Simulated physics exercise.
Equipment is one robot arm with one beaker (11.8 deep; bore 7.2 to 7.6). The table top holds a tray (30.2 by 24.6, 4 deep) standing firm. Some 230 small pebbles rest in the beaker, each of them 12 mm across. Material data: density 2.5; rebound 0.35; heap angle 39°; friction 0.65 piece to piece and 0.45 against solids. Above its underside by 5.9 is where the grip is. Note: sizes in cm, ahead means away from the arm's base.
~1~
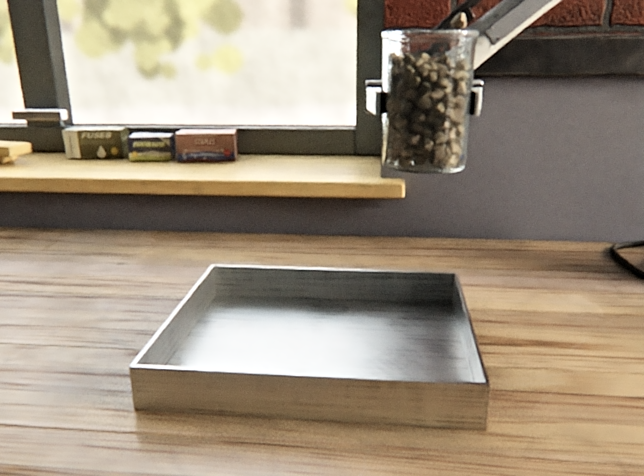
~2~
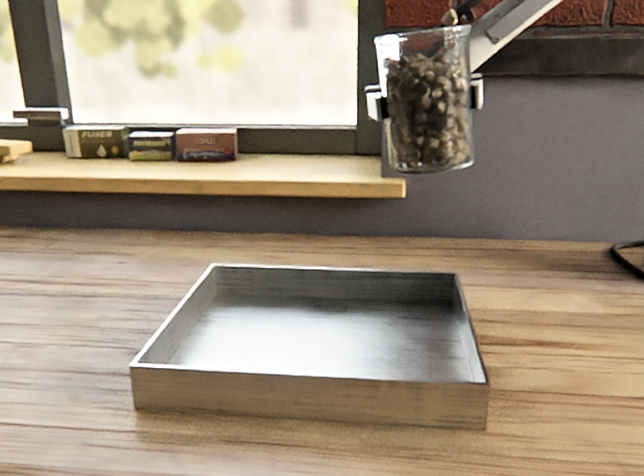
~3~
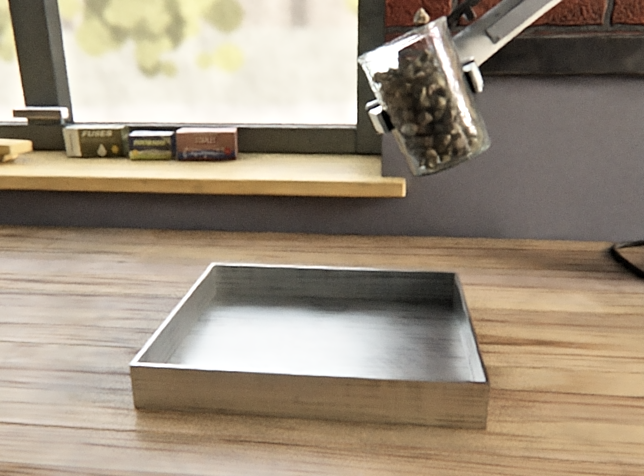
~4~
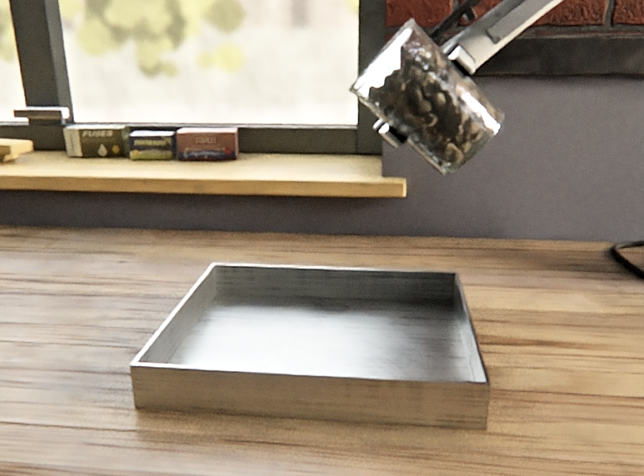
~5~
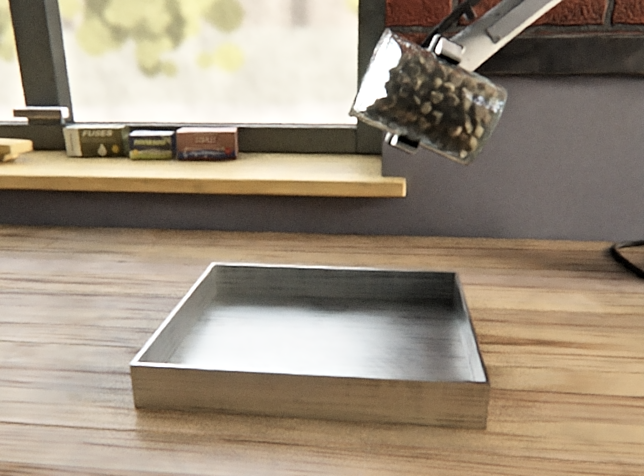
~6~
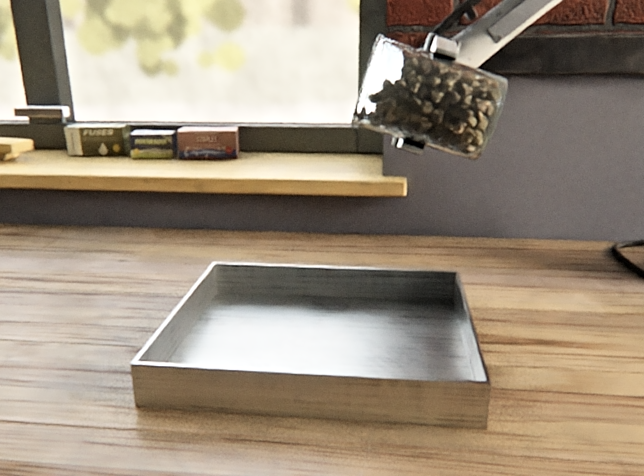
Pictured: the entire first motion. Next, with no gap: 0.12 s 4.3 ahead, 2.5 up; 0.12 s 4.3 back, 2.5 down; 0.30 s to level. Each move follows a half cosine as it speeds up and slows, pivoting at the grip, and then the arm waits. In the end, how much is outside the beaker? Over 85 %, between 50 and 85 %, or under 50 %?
Under 50 %.
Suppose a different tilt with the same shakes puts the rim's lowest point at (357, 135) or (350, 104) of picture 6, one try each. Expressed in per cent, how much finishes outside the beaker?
65 % and 20 %.
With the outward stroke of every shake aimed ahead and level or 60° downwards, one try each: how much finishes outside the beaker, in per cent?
It comes to around 20 per cent on the first try and around 0 per cent on the second.
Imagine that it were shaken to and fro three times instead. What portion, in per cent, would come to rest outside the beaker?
In that case, some 65 per cent.
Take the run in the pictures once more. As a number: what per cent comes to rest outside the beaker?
The share is close to 35 per cent.
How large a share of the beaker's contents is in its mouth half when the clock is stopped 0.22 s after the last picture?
Roughly 85 per cent.
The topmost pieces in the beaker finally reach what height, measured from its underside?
I'd say near 8.0 cm from the bottom.
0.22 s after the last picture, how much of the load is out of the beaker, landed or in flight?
I'd put it at some 15 per cent at that point.
Then, 0.22 s after the last picture, tilted 73° forward, highest piece 30 above the table; 198 in the beaker, 29 in flight or on a rim.
Then, 0.43 s after the last picture, tilted 21° forward, highest piece 31 above the table; 143 in the beaker, 80 in the tray, 4 in flight or on a rim.
Then, 0.74 s after the last picture, level, highest piece 28 above the table; 142 in the beaker, 85 in the tray.
Then, 1.79 s after the last picture, level, highest piece 28 above the table; 142 in the beaker, 85 in the tray.
Final count, 142 in the beaker, 85 in the tray. That is 37 % outside the beaker.
